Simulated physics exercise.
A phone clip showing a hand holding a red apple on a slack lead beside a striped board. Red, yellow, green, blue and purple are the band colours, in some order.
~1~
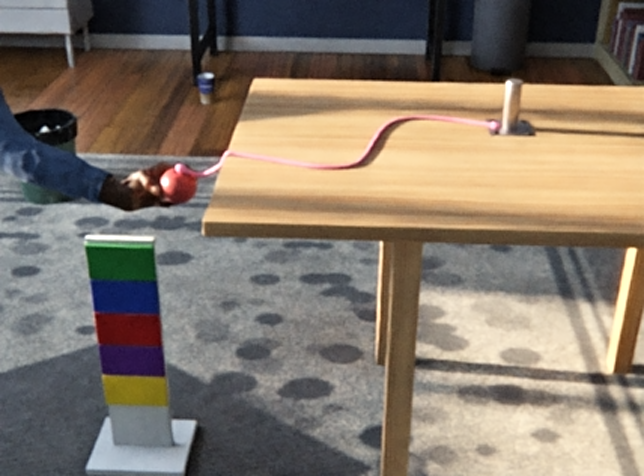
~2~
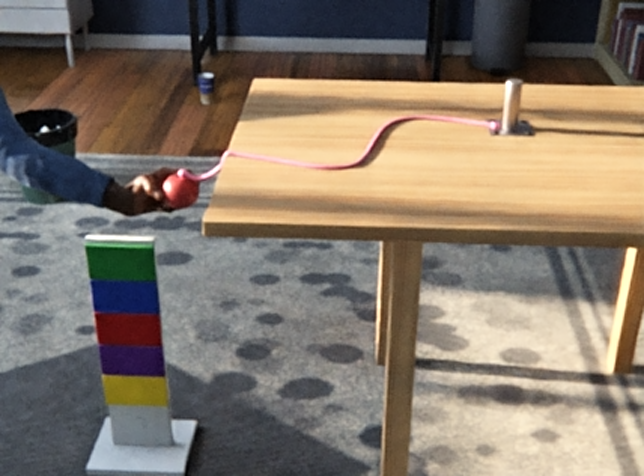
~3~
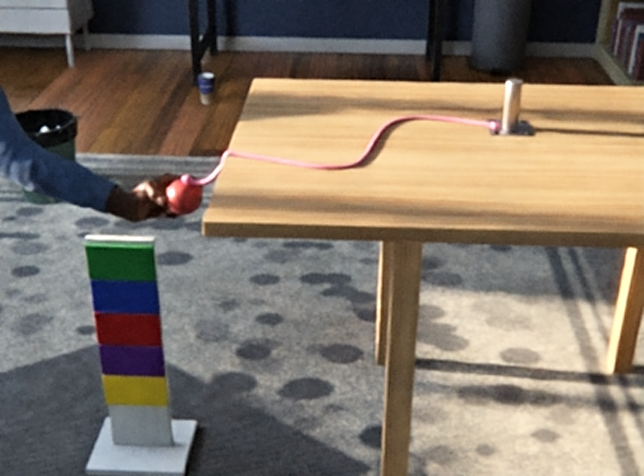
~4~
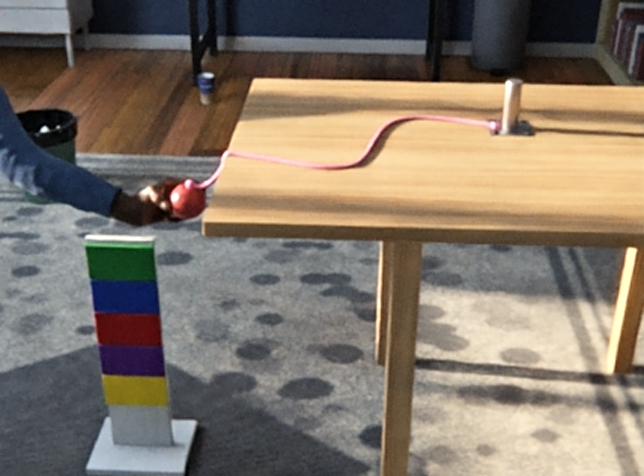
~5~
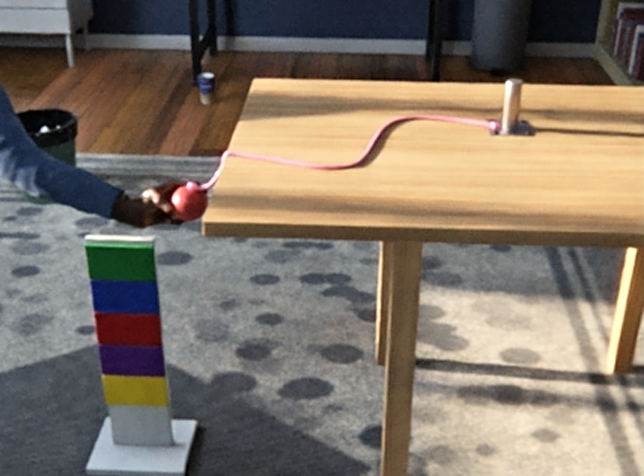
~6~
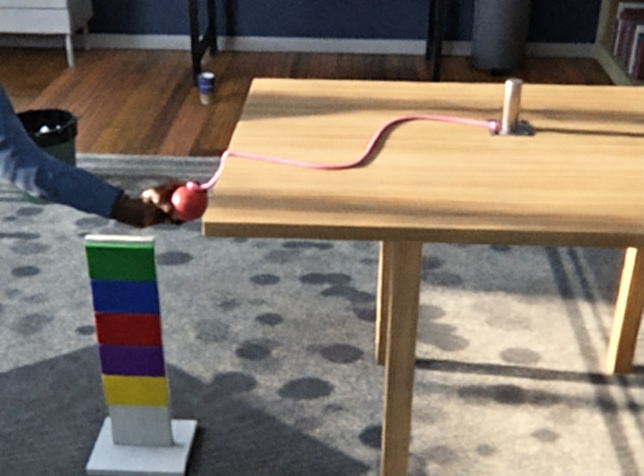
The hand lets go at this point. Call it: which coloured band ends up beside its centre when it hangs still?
Blue, beside its centre.
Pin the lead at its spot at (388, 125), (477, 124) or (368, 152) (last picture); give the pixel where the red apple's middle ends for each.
Estimated pixels in sequence: (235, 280), (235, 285) and (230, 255).
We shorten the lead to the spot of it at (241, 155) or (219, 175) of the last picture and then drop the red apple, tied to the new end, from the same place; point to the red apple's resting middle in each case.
It would end up close to (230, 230), then close to (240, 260).
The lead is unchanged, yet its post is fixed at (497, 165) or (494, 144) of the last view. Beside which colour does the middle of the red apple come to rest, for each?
Try one - red; try two - red.
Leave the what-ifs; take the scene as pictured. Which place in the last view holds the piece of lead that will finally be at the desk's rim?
At (316, 167).
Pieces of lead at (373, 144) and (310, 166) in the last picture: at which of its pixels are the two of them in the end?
Result - first point (325, 135), second point (231, 148).
A little later, apple near (240, 276); level with green.
Next, apple near (228, 279); level with blue.
When it is over, apple near (232, 289); level with blue. At blue.
